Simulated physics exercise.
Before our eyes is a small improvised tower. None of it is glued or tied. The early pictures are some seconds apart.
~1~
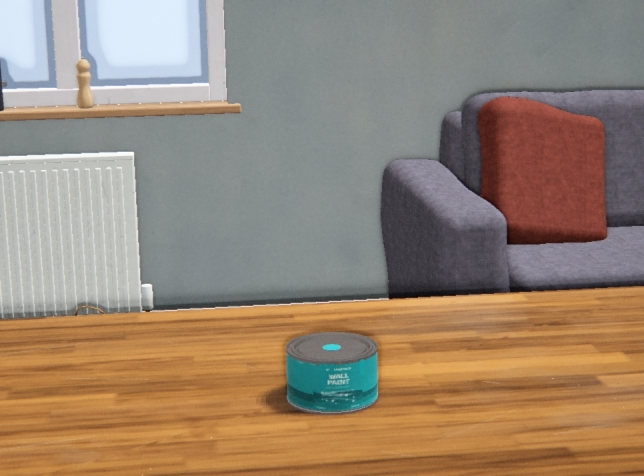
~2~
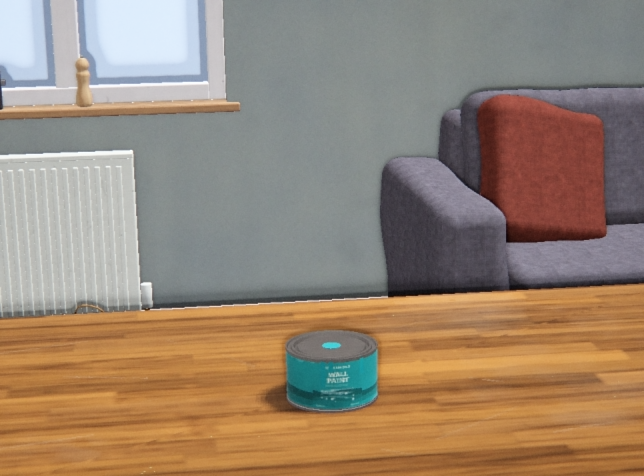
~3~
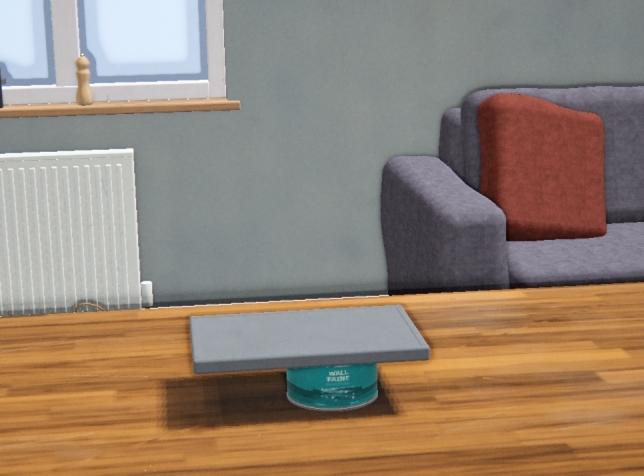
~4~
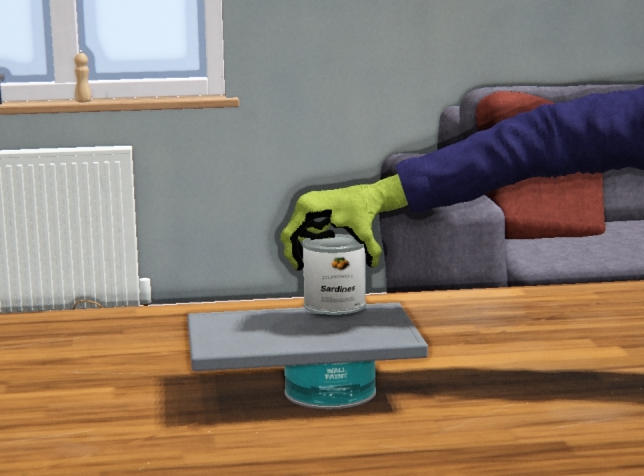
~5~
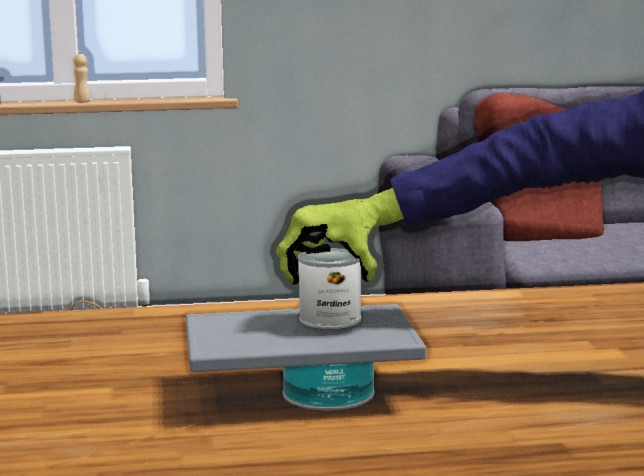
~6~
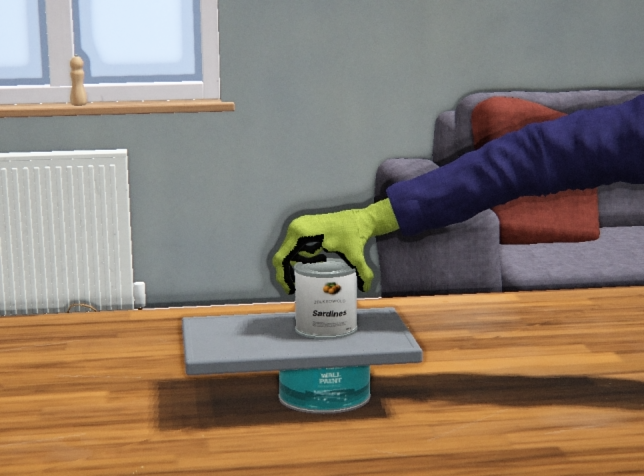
Living room tabletop with a teal paint tin, a grey slab appearing across it, and a green-gloved hand lowering a white tin on top.
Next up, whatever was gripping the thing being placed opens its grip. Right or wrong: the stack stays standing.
Right.
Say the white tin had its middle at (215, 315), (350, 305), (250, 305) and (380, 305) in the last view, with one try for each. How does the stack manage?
Try 1: Collapse; try 2: Stable; try 3: Collapse; try 4: Stable.
Then, 0.60 s later than the last frame, things are still on the move.
Then, 1.40 s later than the last frame, as before.
Then, 2.10 s later than the last frame, all is still.
When it is over, all 3 as before. End places, in pixels of the last picture, white tin near (326, 299). The stack holds.
